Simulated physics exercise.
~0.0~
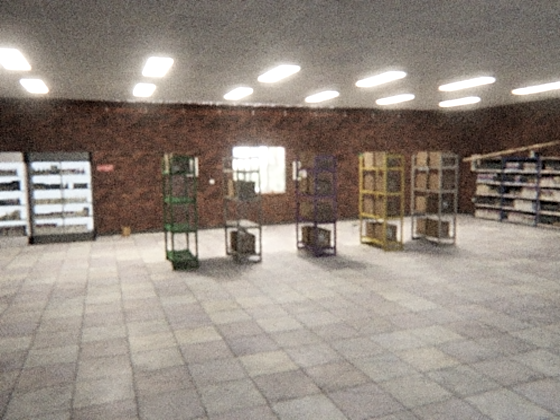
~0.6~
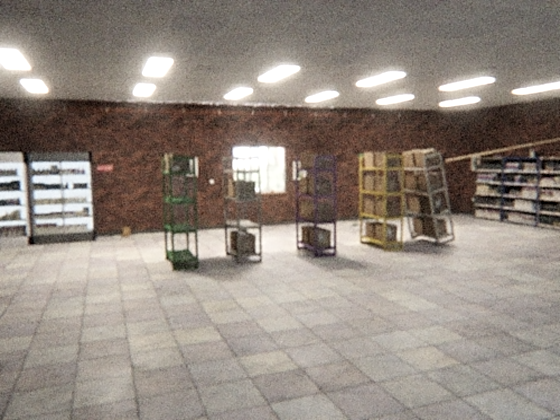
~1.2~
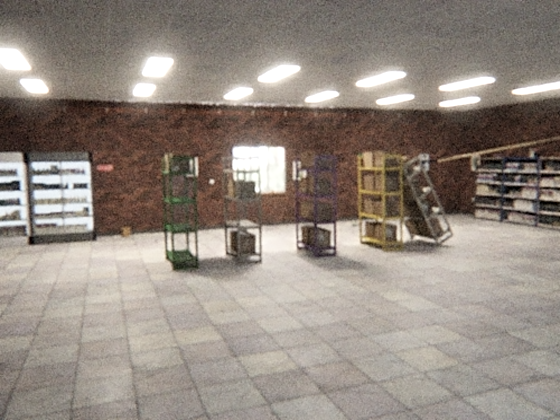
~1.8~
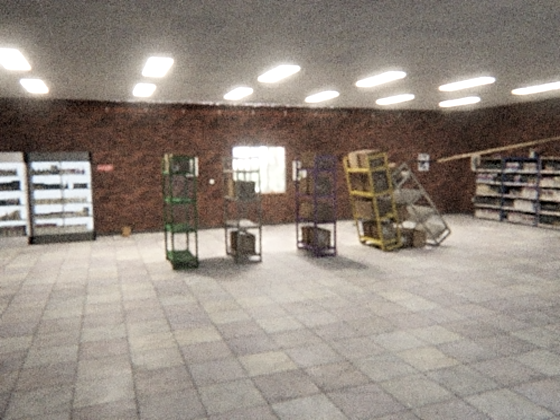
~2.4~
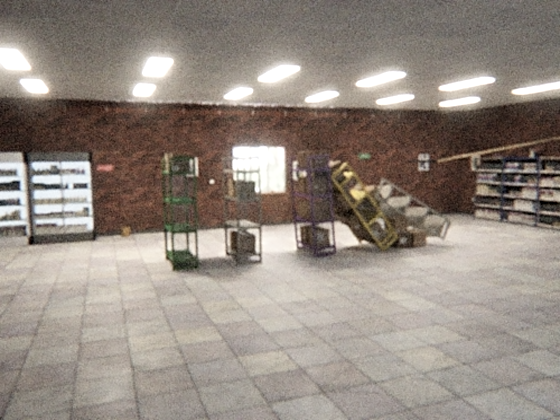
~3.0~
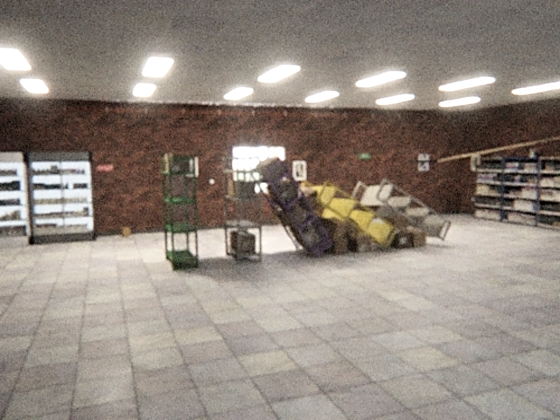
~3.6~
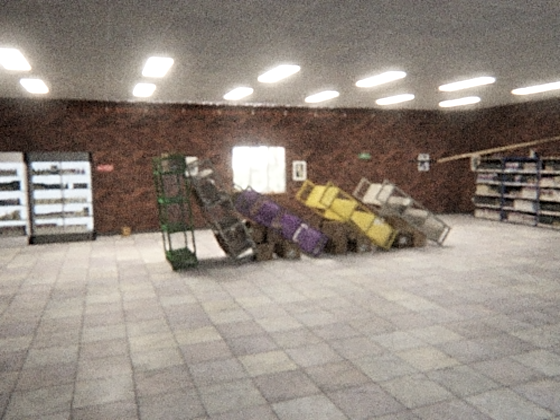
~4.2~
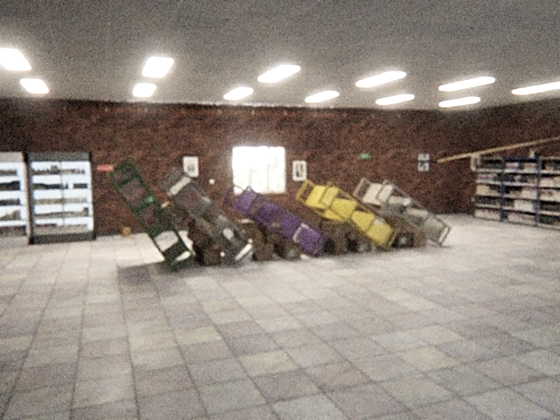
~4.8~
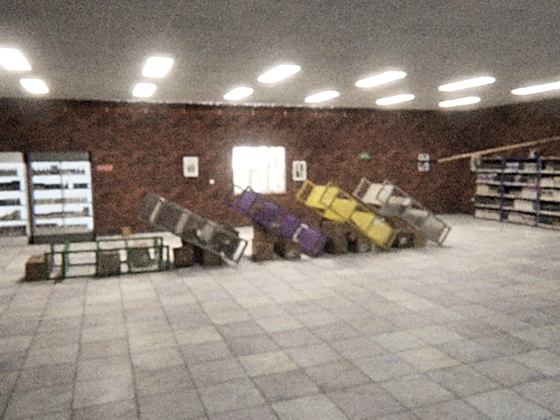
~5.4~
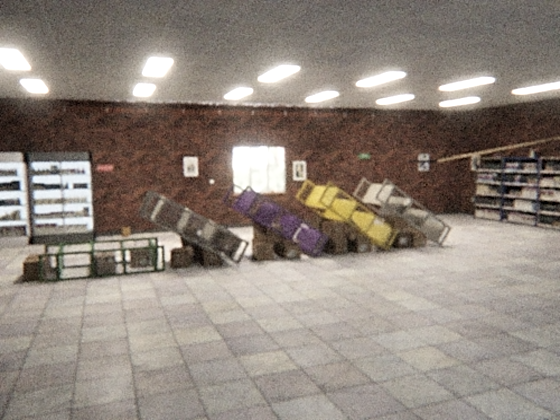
To begin with, five open shelf racks holding cartons stand in a row on a tiled floor before a brick wall, with a long pole reaching in from the right. The pole moves left and the rightmost, pale rack tips leftward into the yellow one. The yellow rack leans over and topples against the purple rack, spilling cartons. The purple rack knocks the dark grey one, which tilts into the green rack at the left. The green rack falls flat on the floor, while the other four rest slanted among scattered cartons, none left standing.
